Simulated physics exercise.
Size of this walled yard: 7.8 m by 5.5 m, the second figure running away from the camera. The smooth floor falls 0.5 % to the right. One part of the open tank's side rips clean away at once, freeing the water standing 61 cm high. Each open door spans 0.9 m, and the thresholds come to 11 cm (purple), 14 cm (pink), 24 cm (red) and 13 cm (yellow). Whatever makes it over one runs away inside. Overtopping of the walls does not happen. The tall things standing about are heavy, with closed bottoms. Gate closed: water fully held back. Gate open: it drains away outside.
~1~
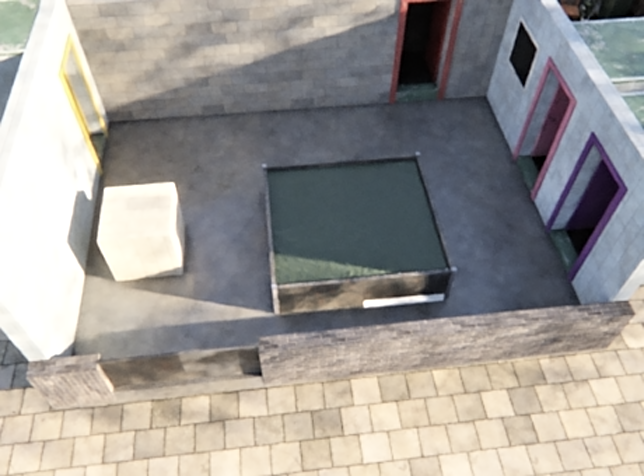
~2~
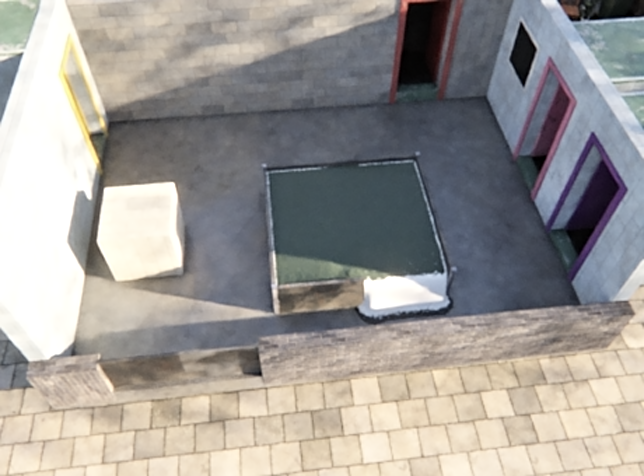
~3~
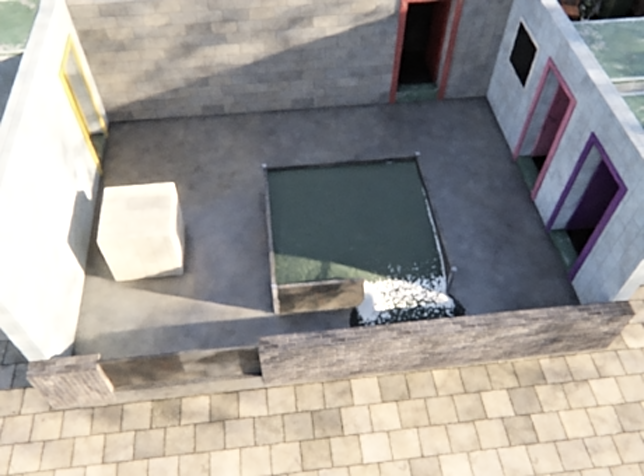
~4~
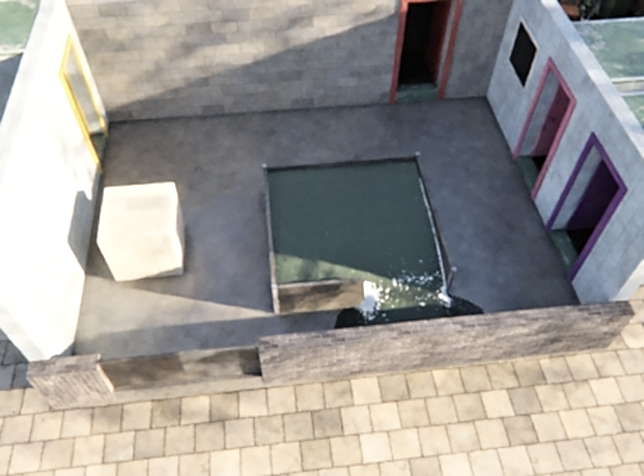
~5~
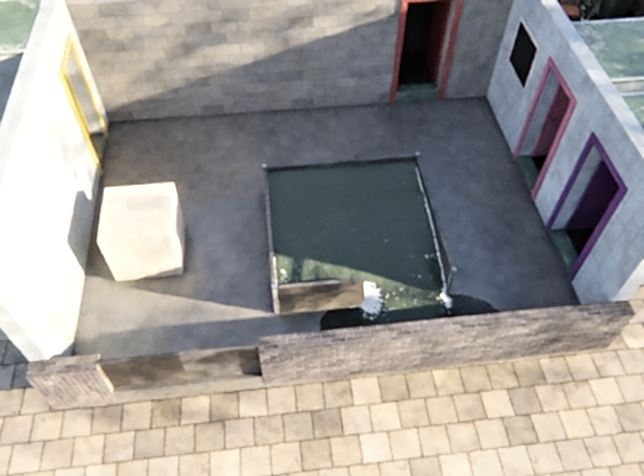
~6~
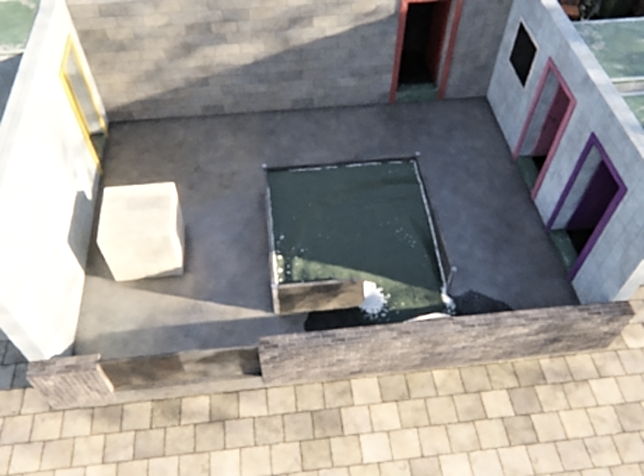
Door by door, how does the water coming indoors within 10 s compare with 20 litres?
The purple door lets in more than that; the pink door lets in no more than that; the red door lets in no more than that; the yellow door lets in no more than that.
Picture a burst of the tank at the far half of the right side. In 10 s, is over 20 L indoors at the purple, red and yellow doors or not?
The purple door comes out more than that, the red door less than that and the yellow door less than that.
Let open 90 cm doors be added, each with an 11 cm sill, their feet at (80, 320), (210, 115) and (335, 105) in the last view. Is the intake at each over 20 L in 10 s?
In turn: Above, under, under.
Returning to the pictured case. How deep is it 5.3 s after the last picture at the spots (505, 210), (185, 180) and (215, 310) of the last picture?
The depths come out at 8, 2 and 3 centimetres, in the order listed.
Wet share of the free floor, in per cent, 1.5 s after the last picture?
Roughly 30 percent.
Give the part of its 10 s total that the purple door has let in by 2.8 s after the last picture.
About 55%.
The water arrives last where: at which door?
Lab note: Last arrival at the yellow door.
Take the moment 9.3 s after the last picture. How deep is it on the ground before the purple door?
The depth comes to around 10.0 centimetres.
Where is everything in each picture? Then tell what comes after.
Still water, 61 cm deep, in the open tank at (352, 218), in the first picture.
The front is at (363, 312), 0.7 m from the gap at (405, 289); 0.3 m2 of floor is under water; 61 cm left at the back of the open tank, in the second picture.
The front is at a hidden place, 0.9 m from the gap at (404, 291); 1.0 m2 of floor is under water; 61 cm left at the back of the open tank, in the third picture.
Water pours out at (404, 292) and has run 1.3 m, to a hidden place; typically 14 cm deep outside, 61 cm at the open tank's back, in the fourth picture.
The front is at a hidden place, 1.6 m from the gap at (404, 292); 1.8 m2 of floor is under water; 61 cm left at the back of the open tank, in the fifth picture.
Water pours out at (404, 292) and has run 1.9 m, to a hidden place; typically 18 cm deep outside, 60 cm at the open tank's back, in the sixth picture.
Then, 0.7 s after the last picture water covers 15 % of the floor and is deepest (53 cm) near (415, 334); purple door not reached, pink door not reached, red door not reached, yellow door not reached.
Then, 1.5 s after the last picture water covers 30 % of the floor and is deepest (48 cm) near (418, 345); purple door 23 cm at the sill, 15 L in, pink door 2 cm at the sill, 0 L in, red door not reached, yellow door not reached.
Then, 2.8 s after the last picture water covers 50 % of the floor and is deepest (33 cm) near (569, 330); purple door 20 cm at the sill, 75 L in, pink door 9 cm at the sill, 0 L in, red door not reached, yellow door not reached.
Then, 5.3 s after the last picture water covers 80 % of the floor and is deepest (24 cm) near (569, 330); purple door 16 cm at the sill, 121 L in, pink door 7 cm at the sill, 0 L in, red door 14 cm at the sill, 0 L in, yellow door 4 cm at the sill, 0 L in.
Then, 9.3 s after the last picture water covers 95 % of the floor and is deepest (14 cm) near (406, 346); purple door 10 cm at the sill, 137 L in, pink door 5 cm at the sill, 0 L in, red door 10 cm at the sill, 0 L in, yellow door 9 cm at the sill, 0 L in.
